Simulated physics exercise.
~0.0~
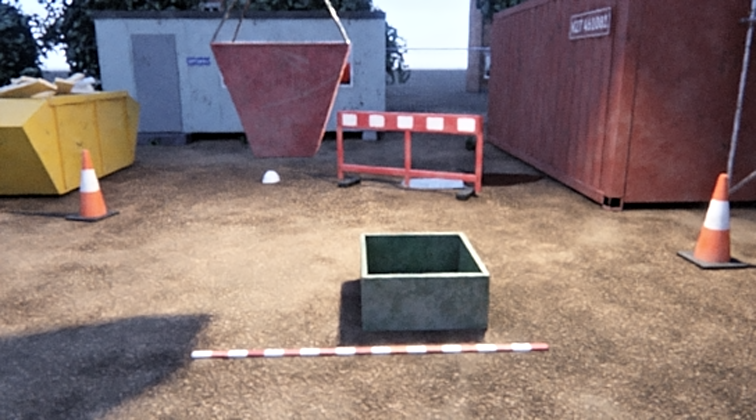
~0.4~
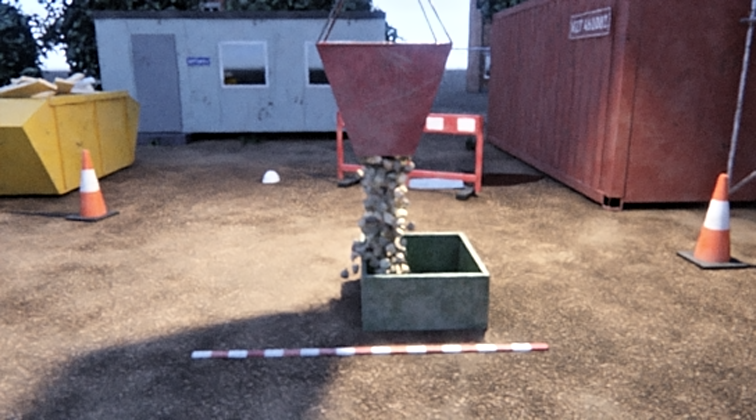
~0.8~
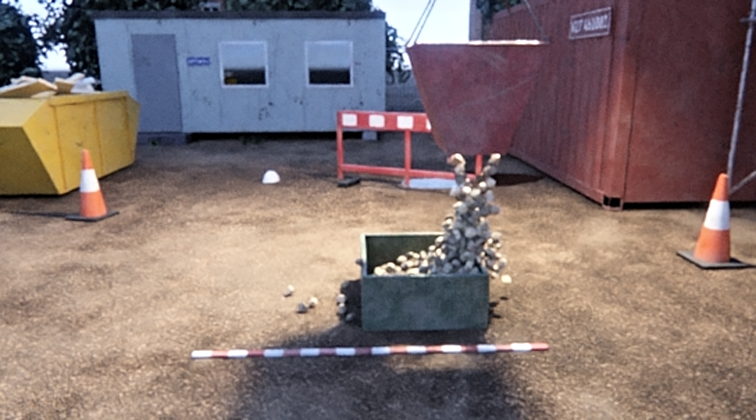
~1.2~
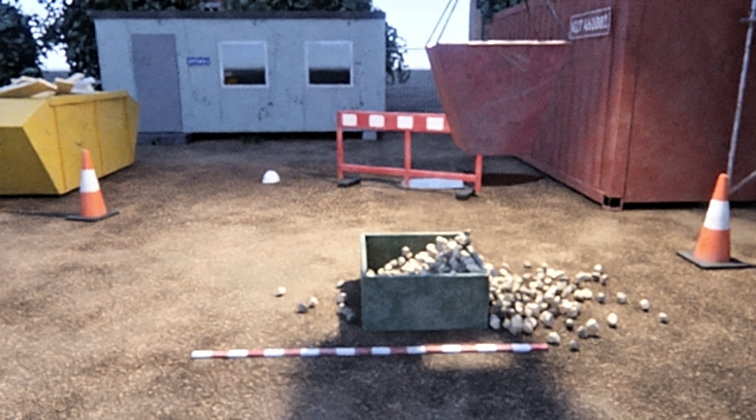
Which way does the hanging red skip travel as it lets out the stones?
The hanging red skip moves to the right, passing over the green bin as the stones fall.
A red skip swings rightwards, dropping stones into a green bin and spilling some beyond it.
